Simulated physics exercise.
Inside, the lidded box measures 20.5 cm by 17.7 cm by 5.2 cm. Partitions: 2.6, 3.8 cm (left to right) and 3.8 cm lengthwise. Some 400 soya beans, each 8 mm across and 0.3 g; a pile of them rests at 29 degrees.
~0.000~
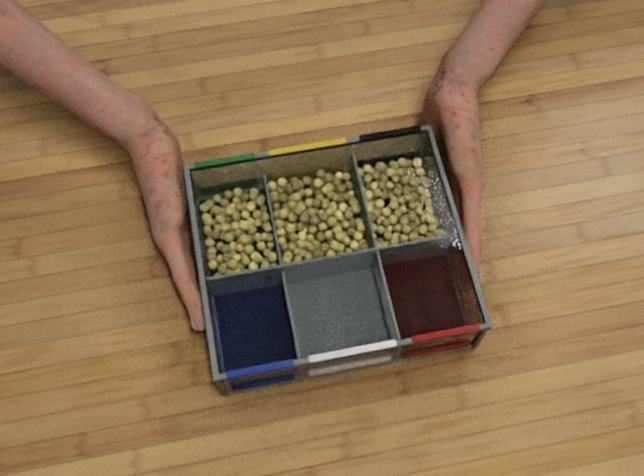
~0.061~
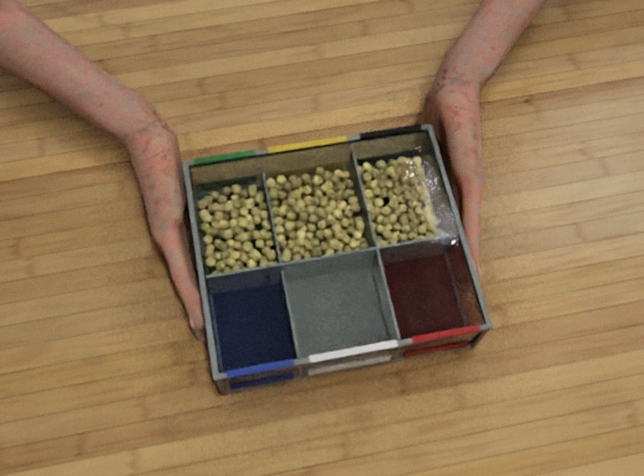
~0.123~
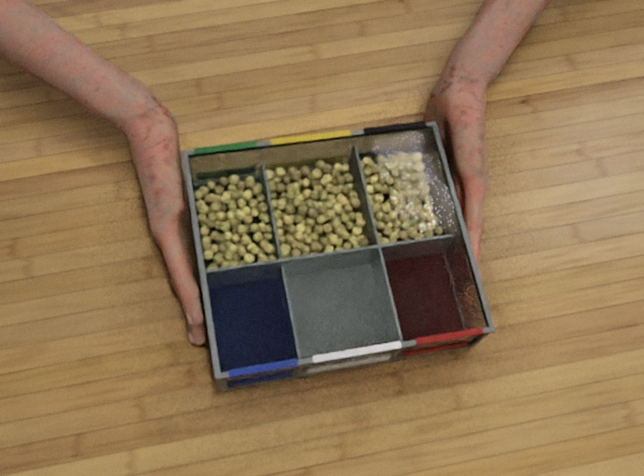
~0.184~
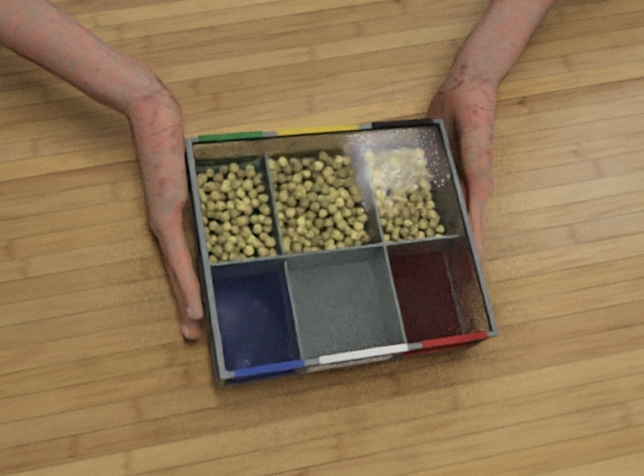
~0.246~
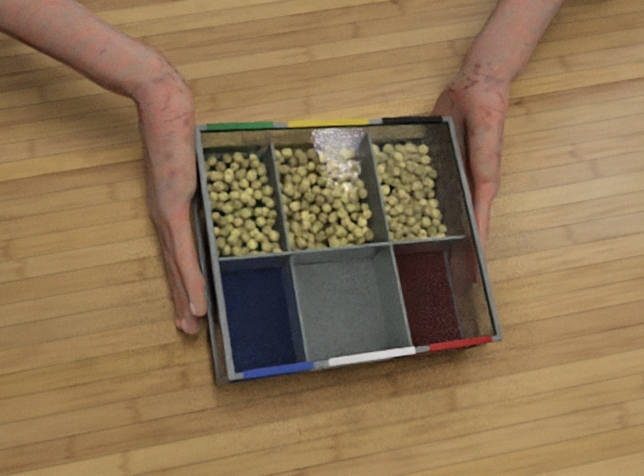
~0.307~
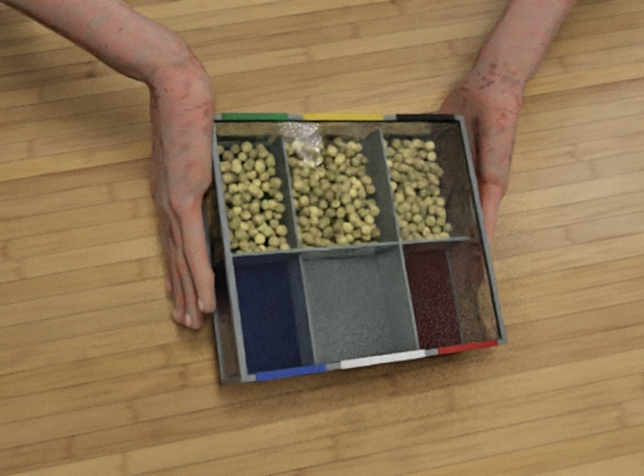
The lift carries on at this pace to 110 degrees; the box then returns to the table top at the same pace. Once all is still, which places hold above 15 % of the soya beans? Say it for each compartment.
Red compartment: Yes; blue compartment: No; green compartment: No; yellow compartment: Yes; white compartment: No; black compartment: Yes.
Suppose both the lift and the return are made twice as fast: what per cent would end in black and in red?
In that case black 40; red 15.
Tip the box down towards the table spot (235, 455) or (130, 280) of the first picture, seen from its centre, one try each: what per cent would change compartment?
About 40 and 55 per cent.
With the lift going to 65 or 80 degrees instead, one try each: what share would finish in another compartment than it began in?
Some 5 and 25 per cent.
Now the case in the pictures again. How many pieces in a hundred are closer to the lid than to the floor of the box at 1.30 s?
Some 70 per cent.
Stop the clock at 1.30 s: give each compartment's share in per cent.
Red 10; blue 0; green 5; yellow 45; white 5; black 35.
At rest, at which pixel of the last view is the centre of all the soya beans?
Near (379, 240).
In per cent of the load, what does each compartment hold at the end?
Red 20; blue 0; green 0; yellow 40; white 0; black 40.
After 1.30 s, tilt 109 degrees; red 10 %, green 5 %, yellow 45 %, white 5 %, black 35 %.
Then, at 1.96 s, tilt 47 degrees; red 20 %, yellow 40 %, black 35 %.
After 2.66 s, tilt 0 degrees; red 20 %, yellow 40 %, black 40 %.
In the end, at 3.3 s, red 20 %, blue 0 %, green 0 %, yellow 40 %, white 0 %, black 40 %.
